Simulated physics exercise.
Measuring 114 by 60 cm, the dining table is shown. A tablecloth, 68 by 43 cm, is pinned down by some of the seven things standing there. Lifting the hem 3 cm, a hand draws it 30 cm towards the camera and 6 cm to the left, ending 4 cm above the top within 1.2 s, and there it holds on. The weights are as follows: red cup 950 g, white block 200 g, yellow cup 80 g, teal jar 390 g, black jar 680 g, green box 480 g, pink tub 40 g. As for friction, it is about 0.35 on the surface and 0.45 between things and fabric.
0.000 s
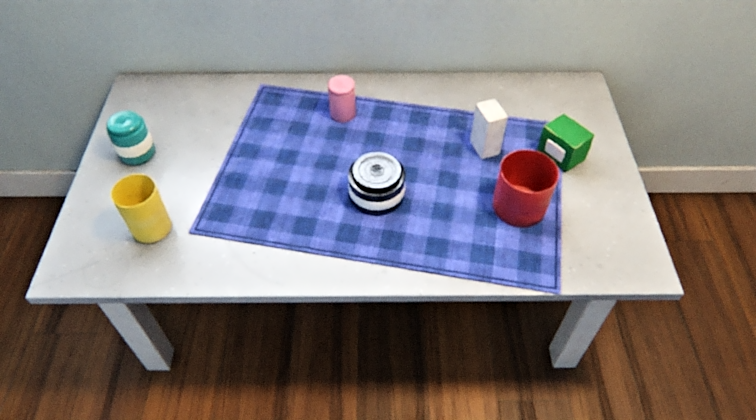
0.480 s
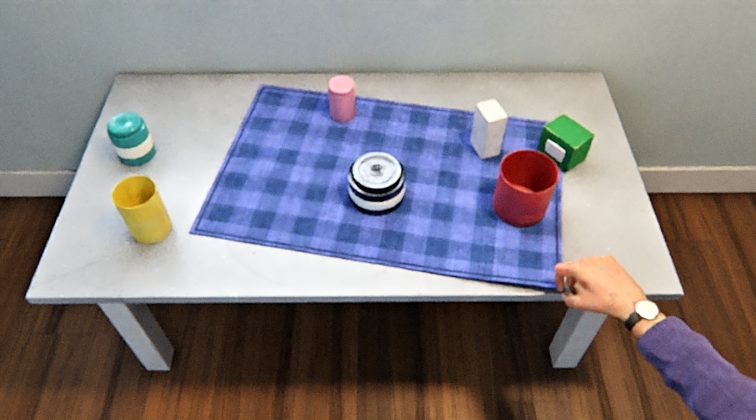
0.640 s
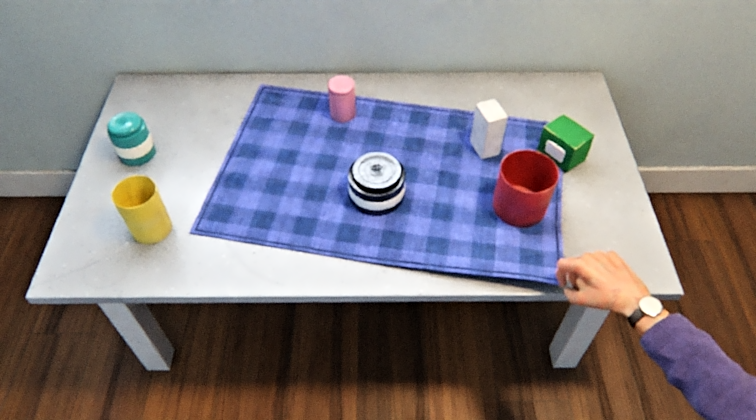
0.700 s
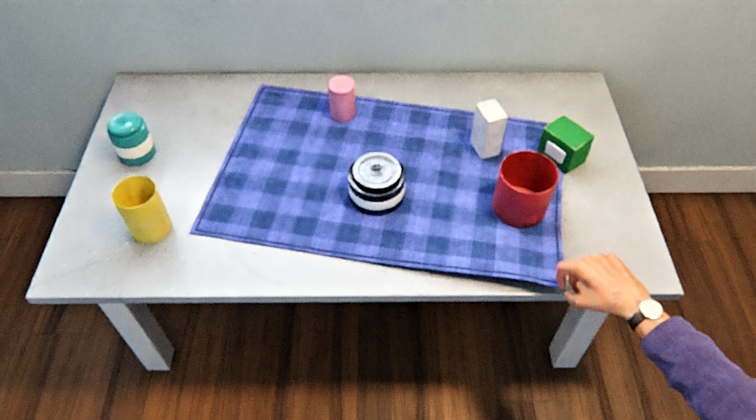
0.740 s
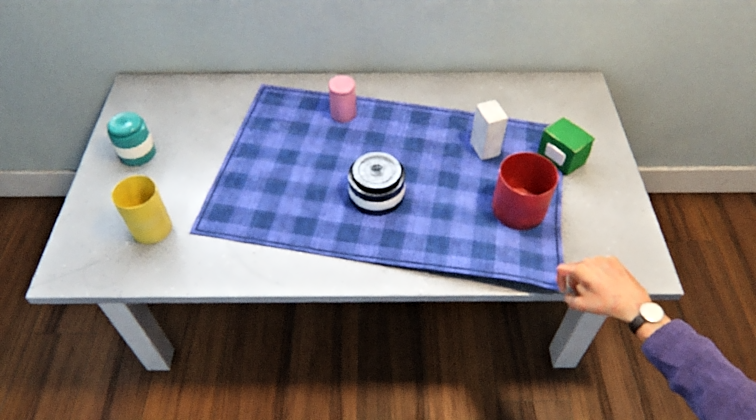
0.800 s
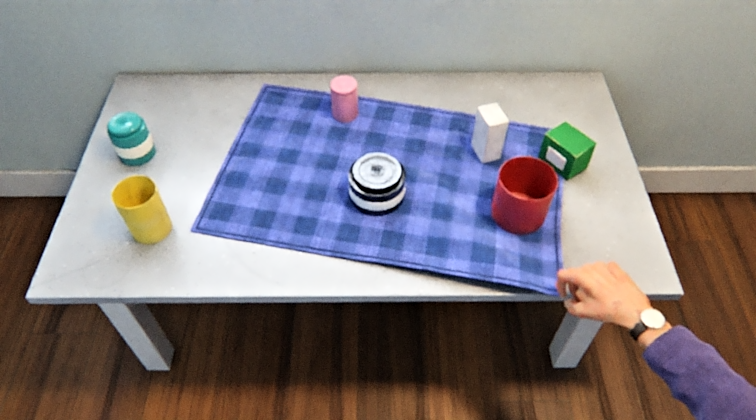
A hand in a purple sleeve reaches in at the right, grips the near right corner of a blue checked cloth on a table and lifts it slightly. It then tugs the cloth a little towards the viewer, and the red cup, white block and green box shift slightly with it.
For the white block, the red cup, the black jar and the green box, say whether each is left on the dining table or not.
The white block is a casualty; the red cup is a casualty; the black jar is a casualty; the green box is a casualty.
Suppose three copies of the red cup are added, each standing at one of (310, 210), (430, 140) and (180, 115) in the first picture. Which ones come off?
Off the top, off the top, still on top.
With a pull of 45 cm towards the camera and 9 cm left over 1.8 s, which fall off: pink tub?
Result - pink tub: Gone.
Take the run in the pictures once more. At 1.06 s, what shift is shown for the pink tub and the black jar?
Pink tub 6 cm, black jar 4 cm.
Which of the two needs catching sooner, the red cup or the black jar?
I'd pick the red one.
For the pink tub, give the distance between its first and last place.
Pink tub off the top.
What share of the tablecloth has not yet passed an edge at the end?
Share within the edges: Approx. 0 %.
After 1.1 s, 95 % of the tablecloth is still over the top; green box 11 cm off its start, red cup 9 cm off its start, white block 8 cm off its start.
After 1.3 s, 85 % of the tablecloth is still over the top; green box 22 cm off its start, red cup 20 cm off its start, white block 18 cm off its start.
After 1.6 s, 65 % of the tablecloth is still over the top; green box 36 cm off its start at (625, 286), red cup 31 cm off its start at (548, 348), white block 31 cm off its start at (538, 237).
After 1.8 s, 35 % of the tablecloth is still over the top; white block over the edge, green box over the edge, red cup over the edge.
After 3.4 s, 0 % of the tablecloth is still over the top; black jar over the edge, white block over the edge, green box over the edge, red cup over the edge.
